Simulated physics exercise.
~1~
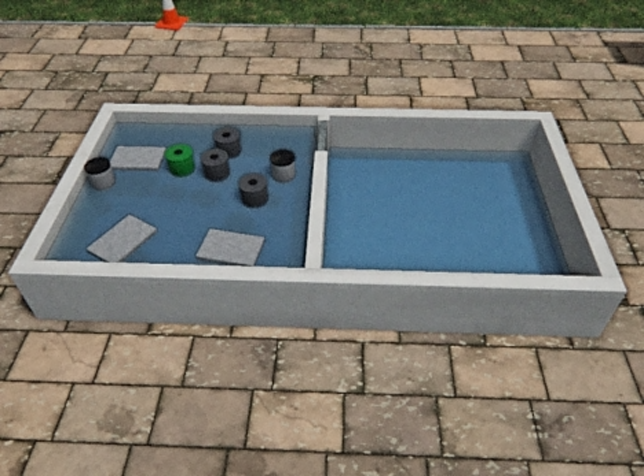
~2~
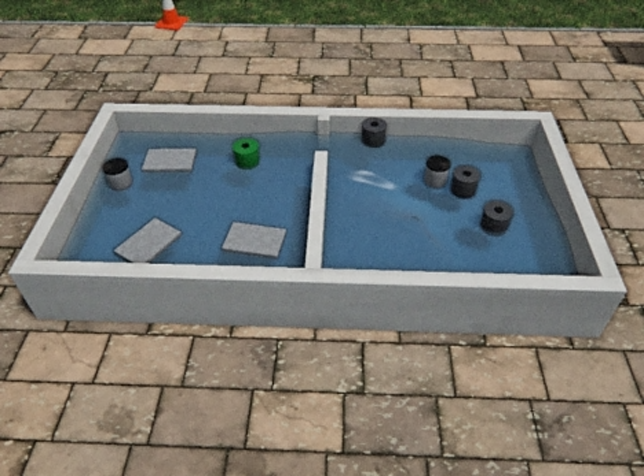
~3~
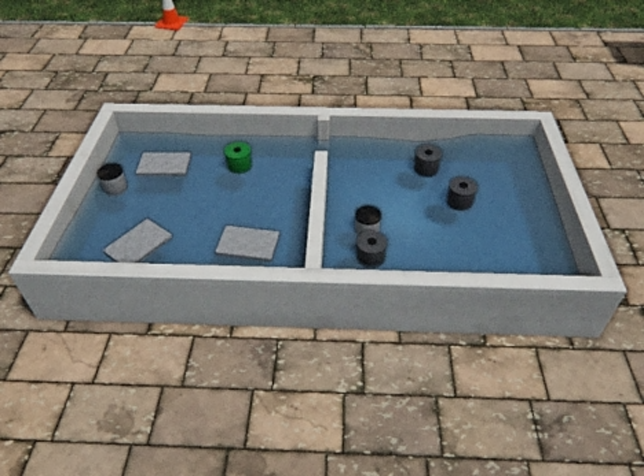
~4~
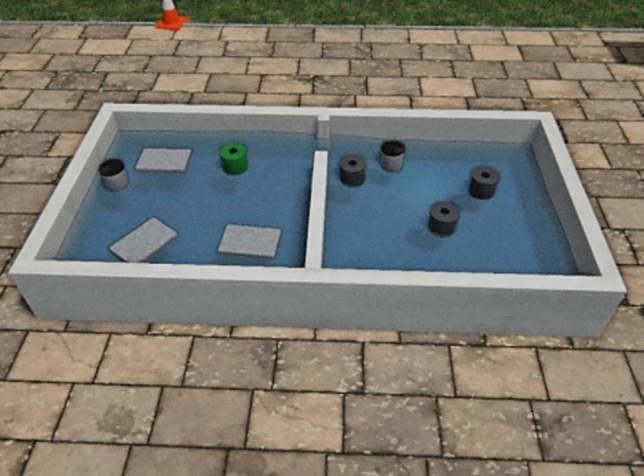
Three dark round tubs and a small grey pail drifted through the gap in the divider from the left side of the pool to the right and milled about there, while the green tub shifted slightly and stayed floating on the left.
